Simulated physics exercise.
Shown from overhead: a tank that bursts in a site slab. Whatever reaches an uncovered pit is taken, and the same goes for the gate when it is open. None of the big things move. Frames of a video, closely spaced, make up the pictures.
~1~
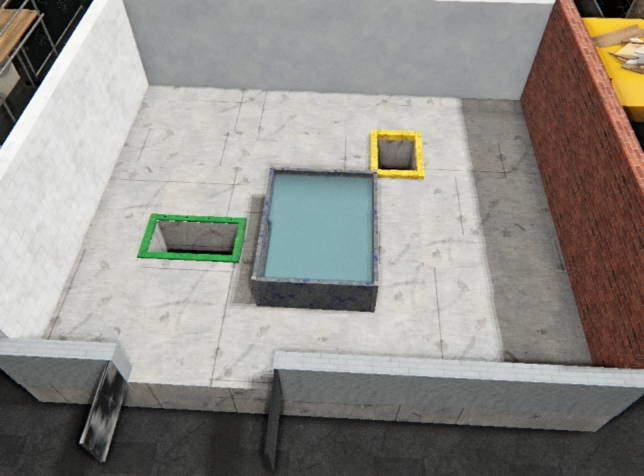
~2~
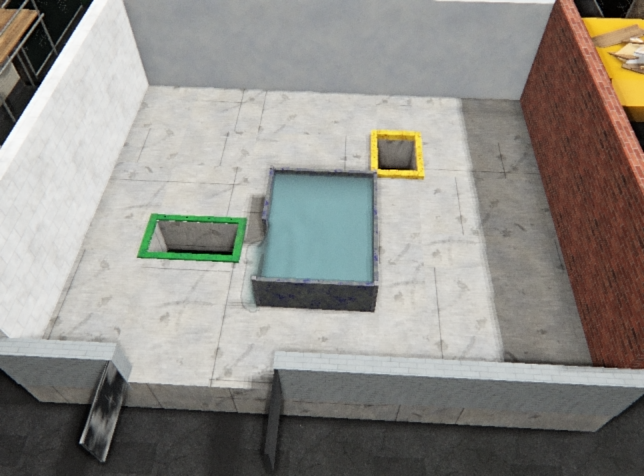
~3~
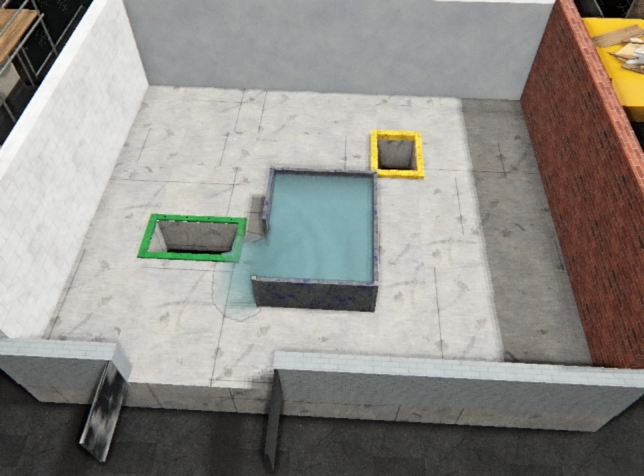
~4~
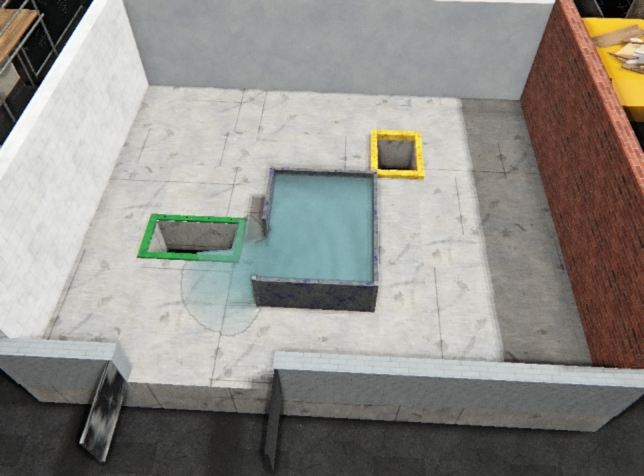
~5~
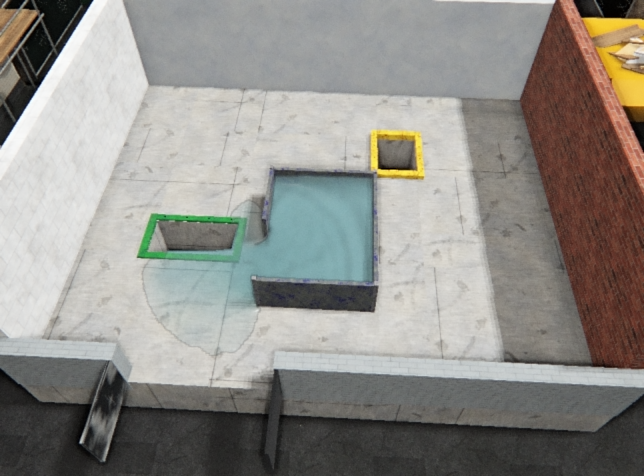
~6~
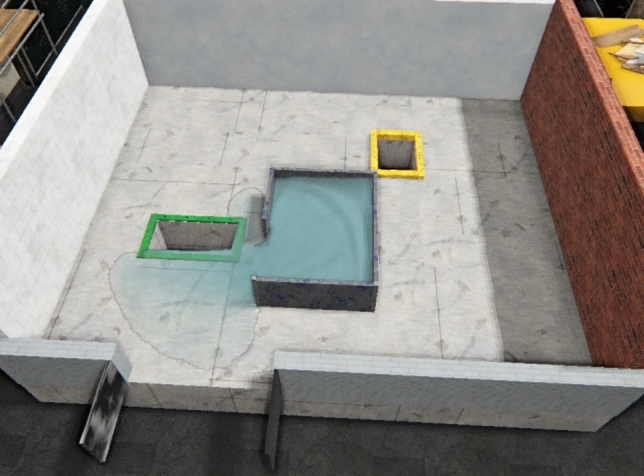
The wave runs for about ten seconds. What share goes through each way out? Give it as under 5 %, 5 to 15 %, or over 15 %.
In the end the gate will not stay within fifteen per cent; the yellow pit will not reach five per cent; the green pit will not stay within fifteen per cent.
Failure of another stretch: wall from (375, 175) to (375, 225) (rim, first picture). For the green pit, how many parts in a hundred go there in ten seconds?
Green: 0 %.
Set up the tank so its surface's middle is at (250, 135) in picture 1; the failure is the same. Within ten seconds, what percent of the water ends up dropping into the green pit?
The green pit ends up with 2 per cent.
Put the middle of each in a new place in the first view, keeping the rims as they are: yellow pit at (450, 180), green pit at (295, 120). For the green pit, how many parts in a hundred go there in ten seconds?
So the green pit ends up with 6 in a hundred.
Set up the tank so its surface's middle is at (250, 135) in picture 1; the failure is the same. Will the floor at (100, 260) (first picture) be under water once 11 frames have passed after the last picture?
There: Awash.
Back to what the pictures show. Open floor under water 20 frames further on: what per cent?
Roughly 25 %.
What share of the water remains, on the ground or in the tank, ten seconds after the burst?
I'd say around 58 per cent.
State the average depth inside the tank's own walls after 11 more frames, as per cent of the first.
Near 52 in a hundred.
A moment on, water covers 15 % of the floor; the gate 0 %, the yellow pit 0 %, the green pit 5 %.
Next, water covers 15 % of the floor; the gate 3 %, the yellow pit 0 %, the green pit 8 %.
Then, water covers 25 % of the floor; the gate 6 %, the yellow pit 0 %, the green pit 12 %.
Later, water covers 40 % of the floor; the gate 15 %, the yellow pit 0 %, the green pit 15 %.
In the end, water covers 60 % of the floor; the gate 25 %, the yellow pit 0 %, the green pit 17 %.
